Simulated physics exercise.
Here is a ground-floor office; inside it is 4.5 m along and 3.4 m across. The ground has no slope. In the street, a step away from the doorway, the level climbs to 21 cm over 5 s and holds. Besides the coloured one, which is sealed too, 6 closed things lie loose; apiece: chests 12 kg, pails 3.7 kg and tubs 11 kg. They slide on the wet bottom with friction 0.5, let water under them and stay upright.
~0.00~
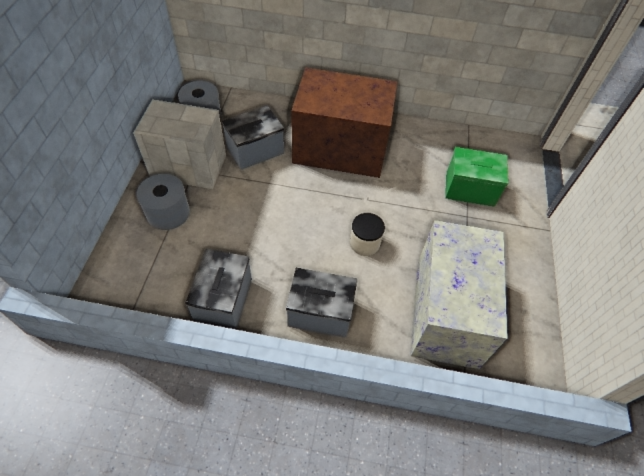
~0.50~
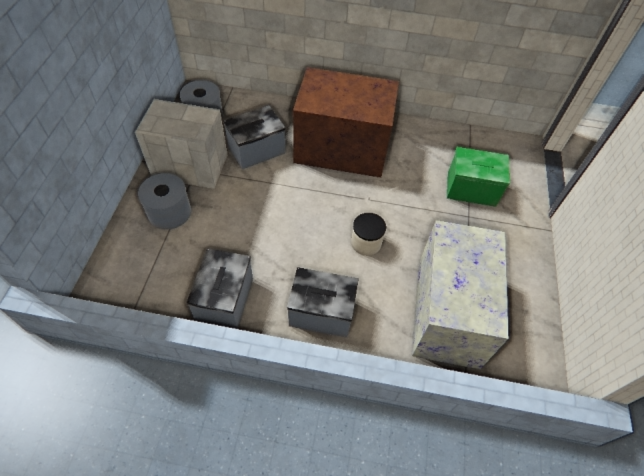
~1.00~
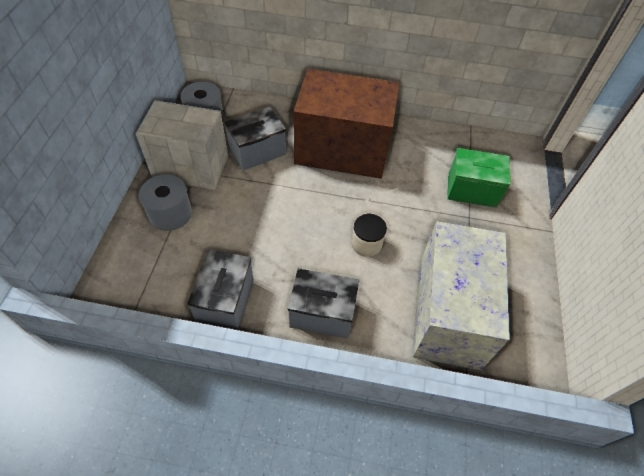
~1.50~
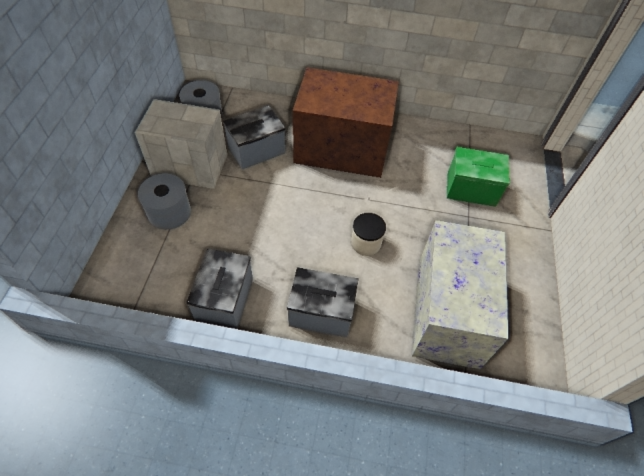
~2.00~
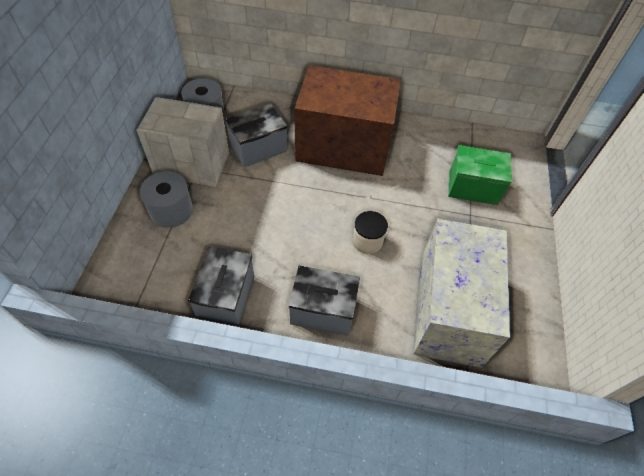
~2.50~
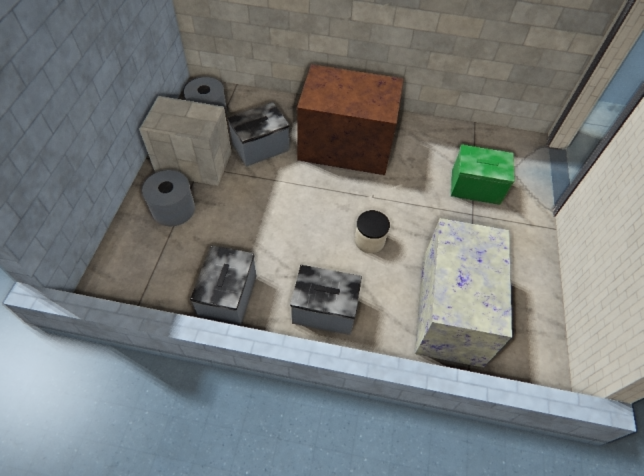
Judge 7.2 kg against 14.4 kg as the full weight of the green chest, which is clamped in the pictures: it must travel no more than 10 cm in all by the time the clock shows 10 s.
For it, neither load is enough.
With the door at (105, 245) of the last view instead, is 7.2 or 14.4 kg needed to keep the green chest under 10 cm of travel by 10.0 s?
In that case neither load is enough.
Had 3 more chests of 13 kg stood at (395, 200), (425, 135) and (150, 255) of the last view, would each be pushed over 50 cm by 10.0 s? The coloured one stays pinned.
In turn: Past it, short of it, less.
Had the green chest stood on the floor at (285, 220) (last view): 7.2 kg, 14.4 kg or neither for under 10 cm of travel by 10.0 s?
It takes the larger.
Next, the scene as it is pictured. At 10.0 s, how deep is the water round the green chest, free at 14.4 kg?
About 6 cm.
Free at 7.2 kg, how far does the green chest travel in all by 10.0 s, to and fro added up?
About 400 cm.
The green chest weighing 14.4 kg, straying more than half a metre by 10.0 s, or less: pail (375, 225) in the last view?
Answer: Over.
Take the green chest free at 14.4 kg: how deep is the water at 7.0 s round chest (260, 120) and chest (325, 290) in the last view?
About 1 and 2 cm.
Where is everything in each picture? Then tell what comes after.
The first picture shows the green chest at (481, 165), on the bottom; 0.0 m2 under water; 0 of 7 have shifted.
The second picture shows the green chest at (483, 165), on the bottom; water covers 0.0 m2; 0 of 7 have shifted.
The third picture shows the green chest at (483, 166) rests on the ground; 0.0 m2 under water; 0 of 7 have shifted.
The fourth picture shows the green chest at (483, 165) rests on the ground; water covers 0.0 m2; 0 of 7 have shifted.
The fifth picture shows the green chest at (485, 163), on the bottom; 0.0 m2 under water; 0 of 7 have shifted.
The sixth picture shows the green chest at (487, 163), on the bottom; 0.2 m2 under water; 0 of 7 have shifted.
After 3.5 s the green chest would be 6 cm from its start with 7.2 kg and 0 cm from its start with 14.4 kg; 3 cm of water round it then.
After 4.5 s the green chest would be 52 cm from its start with 7.2 kg and 10 cm from its start with 14.4 kg; 4 cm of water round it then.
After 7.0 s the green chest would be 234 cm from its start with 7.2 kg and 115 cm from its start with 14.4 kg; 7 cm of water round it then.
After 10.0 s the green chest would be 378 cm from its start with 7.2 kg and 263 cm from its start with 14.4 kg; 6 cm of water round it then.
